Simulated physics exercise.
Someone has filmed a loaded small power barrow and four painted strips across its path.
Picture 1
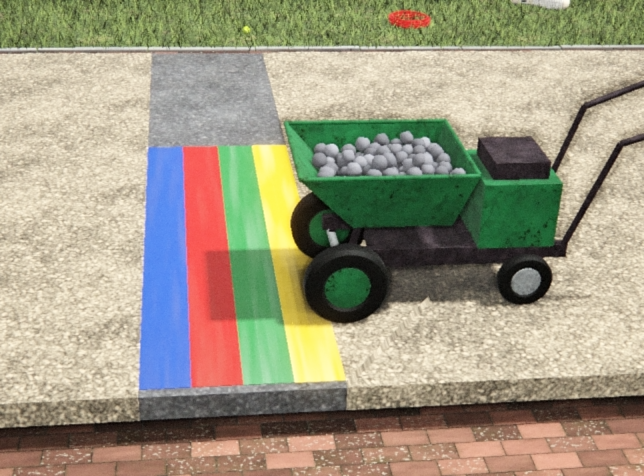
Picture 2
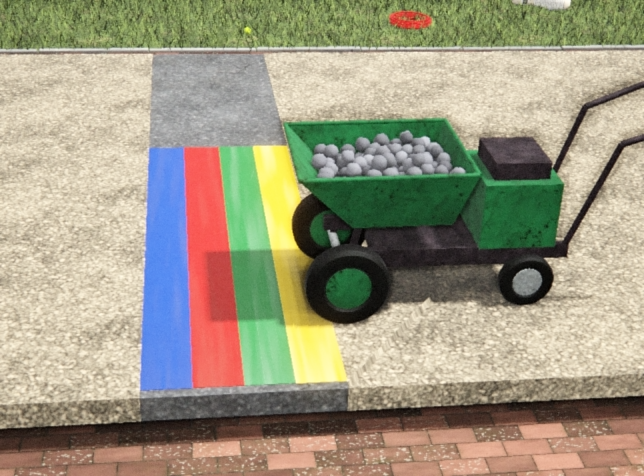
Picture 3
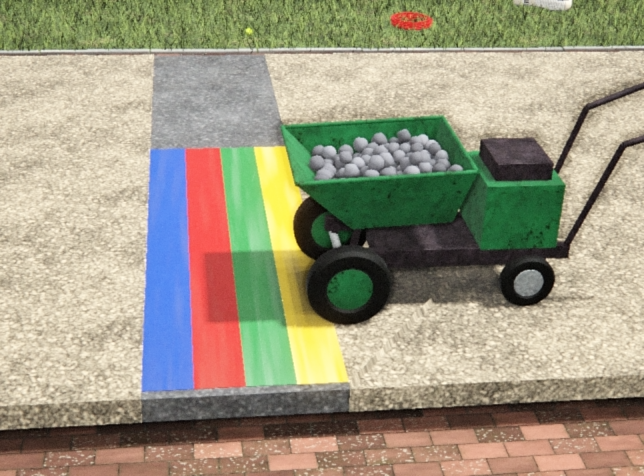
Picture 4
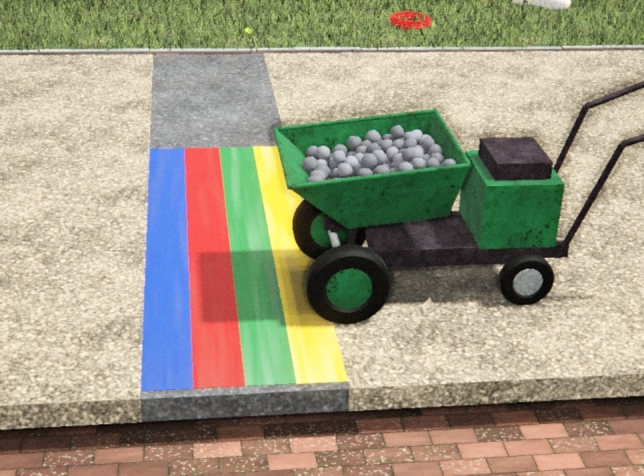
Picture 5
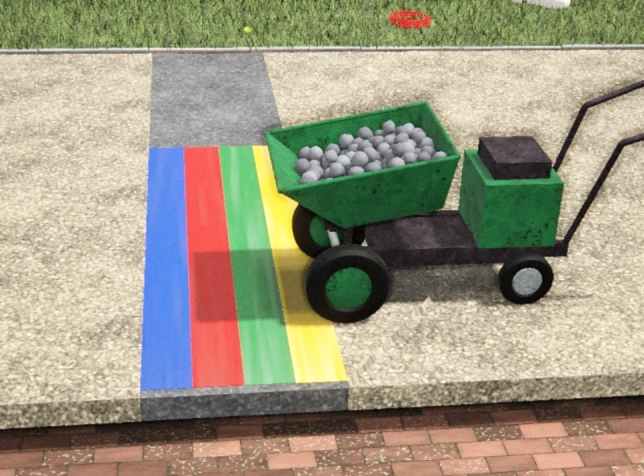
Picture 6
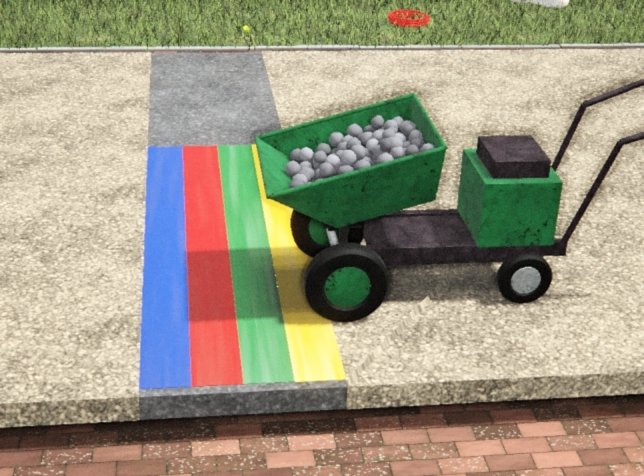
A green power barrow loaded with round grey cobbles standing beside four painted strips, its skip gradually tilting toward the left.
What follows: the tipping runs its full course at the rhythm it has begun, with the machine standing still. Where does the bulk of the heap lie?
Most covered: The blue band.
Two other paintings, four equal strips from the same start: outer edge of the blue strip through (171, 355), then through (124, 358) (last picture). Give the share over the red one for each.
Near 10 % and 30 %.
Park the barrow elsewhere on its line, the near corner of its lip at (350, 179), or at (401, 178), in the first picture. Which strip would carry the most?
In turn: The strip in red; that green strip.
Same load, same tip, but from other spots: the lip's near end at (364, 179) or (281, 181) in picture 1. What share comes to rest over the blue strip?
Near 20 % and 40 %.
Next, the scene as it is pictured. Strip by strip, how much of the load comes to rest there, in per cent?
Yellow strip near 0; green strip near 0; red strip near 15; blue strip near 35.
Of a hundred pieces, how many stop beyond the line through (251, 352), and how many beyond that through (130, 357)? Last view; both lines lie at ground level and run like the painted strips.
First some 80, then 20 per cent.
Just after the last frame, skip tipped steeply; every one in the skip.
A moment on, skip tipped right over; roughly a third in the skip; roughly a quarter over the red strip; roughly a third over the blue strip; about a tenth off the paint.
Further on, skip tipped right over; roughly a quarter in the skip; just a few over the green strip; about a tenth over the red strip; roughly a third over the blue strip; roughly a third off the paint.
When it is over, skip tipped right over; roughly a quarter in the skip; not one over the yellow strip; just a few over the green strip; about a tenth over the red strip; roughly a third over the blue strip; roughly a third off the paint.
